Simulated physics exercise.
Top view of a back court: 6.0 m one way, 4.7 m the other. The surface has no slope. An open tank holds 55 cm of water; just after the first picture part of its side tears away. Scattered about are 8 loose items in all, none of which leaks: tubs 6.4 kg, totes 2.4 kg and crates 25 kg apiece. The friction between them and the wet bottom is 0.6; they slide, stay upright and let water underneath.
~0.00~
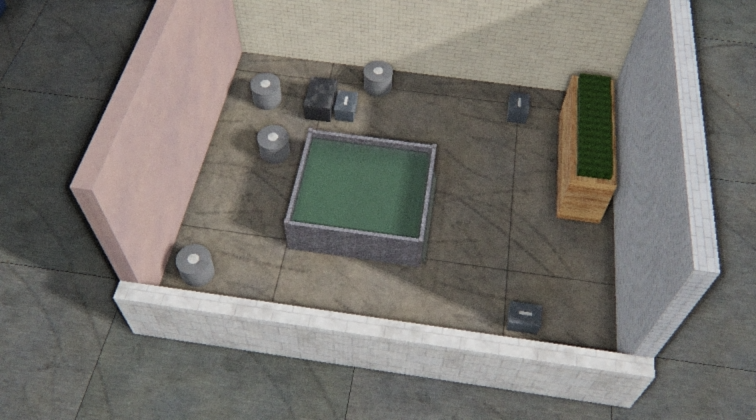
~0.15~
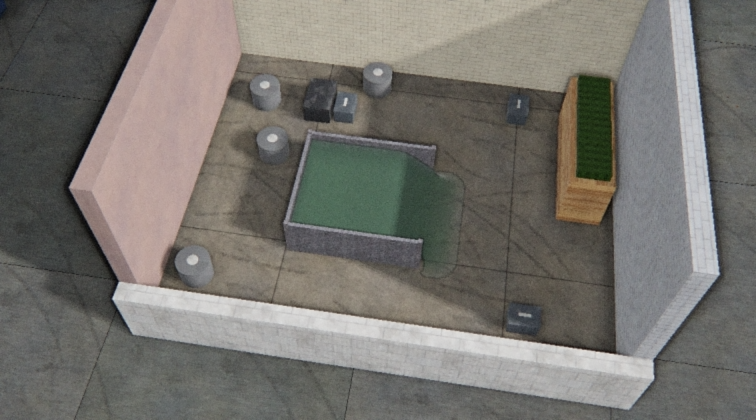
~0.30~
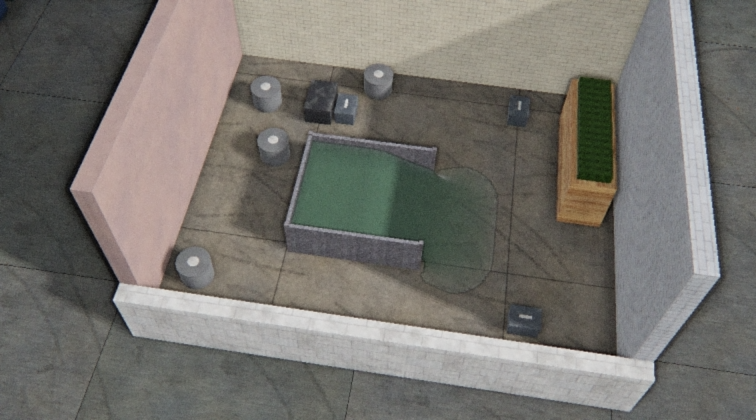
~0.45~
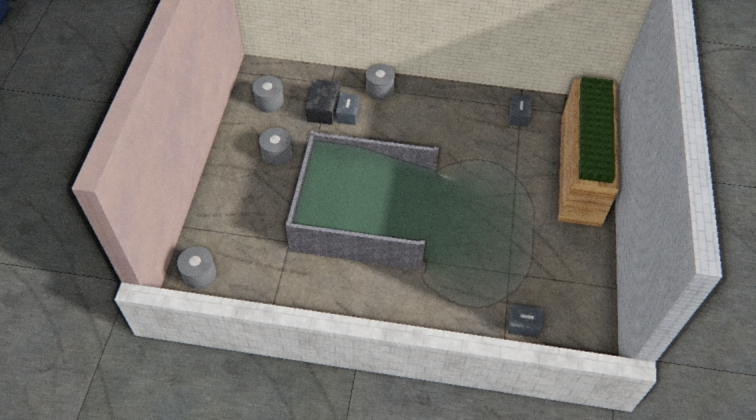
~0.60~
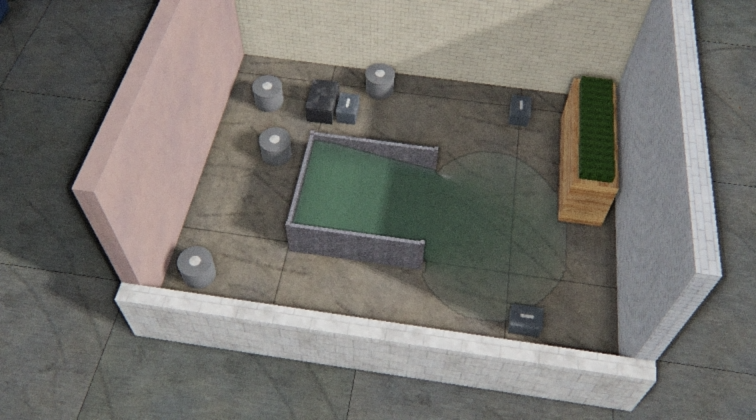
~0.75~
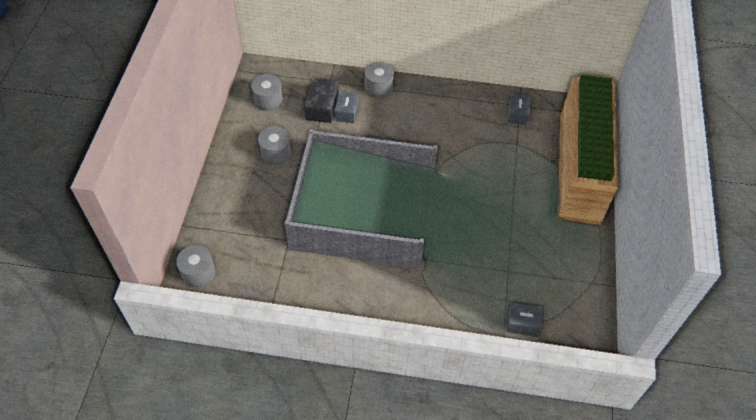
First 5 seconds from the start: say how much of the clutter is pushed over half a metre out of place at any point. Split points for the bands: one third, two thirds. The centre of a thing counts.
Answer: The medium band.
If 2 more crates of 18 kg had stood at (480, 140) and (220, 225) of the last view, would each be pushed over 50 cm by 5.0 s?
Well, in turn they are below that and below that.
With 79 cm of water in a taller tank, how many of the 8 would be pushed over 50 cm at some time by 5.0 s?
With that change, 4 of them.
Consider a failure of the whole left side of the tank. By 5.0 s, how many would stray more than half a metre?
That would give 6.
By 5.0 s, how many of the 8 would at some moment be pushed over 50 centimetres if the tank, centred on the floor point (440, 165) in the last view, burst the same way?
In that case the number is 4.
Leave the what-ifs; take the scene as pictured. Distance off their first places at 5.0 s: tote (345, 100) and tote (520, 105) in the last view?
Respectively, 10 centimetres and 300 centimetres.
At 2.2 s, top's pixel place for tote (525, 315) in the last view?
It would be close to (590, 331) by then.
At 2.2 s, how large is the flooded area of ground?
I'd put it close to 12 m2.
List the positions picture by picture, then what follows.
In the first frame, a tote at (526, 314), on the bottom; a tub at (193, 259), on the bottom; 2.6 m2 under water; 0 of 8 have shifted.
In the second frame, a tote at (525, 315), on the bottom; a tub at (193, 260) rests on the ground; water covers 3.4 m2; 0 of 8 have shifted.
In the third frame, a tote at (525, 317) rests on the ground; a tub at (193, 262), on the bottom; water covers 4.3 m2; 0 of 8 have shifted.
In the fourth frame, a tote at (527, 317), on the bottom; a tub at (195, 261) rests on the ground; 5.6 m2 under water; 0 of 8 have shifted.
In the fifth frame, a tote at (527, 317) rests on the ground; a tub at (195, 261) rests on the ground; water covers 6.9 m2; 0 of 8 have shifted.
In the sixth frame, a tote at (526, 315) rests on the ground; a tub at (194, 260) rests on the ground; water covers 8.1 m2; 0 of 8 have shifted.
After 1.1 s 0 of 8 are over 50 cm from their spots; 0 afloat.
After 2.2 s 1 of 8 are over 50 cm from their spots; 2 afloat.
After 3.5 s 2 of 8 are over 50 cm from their spots; 1 afloat.
After 5.0 s 3 of 8 are over 50 cm from their spots, and 3 have been at some point; 4 afloat.
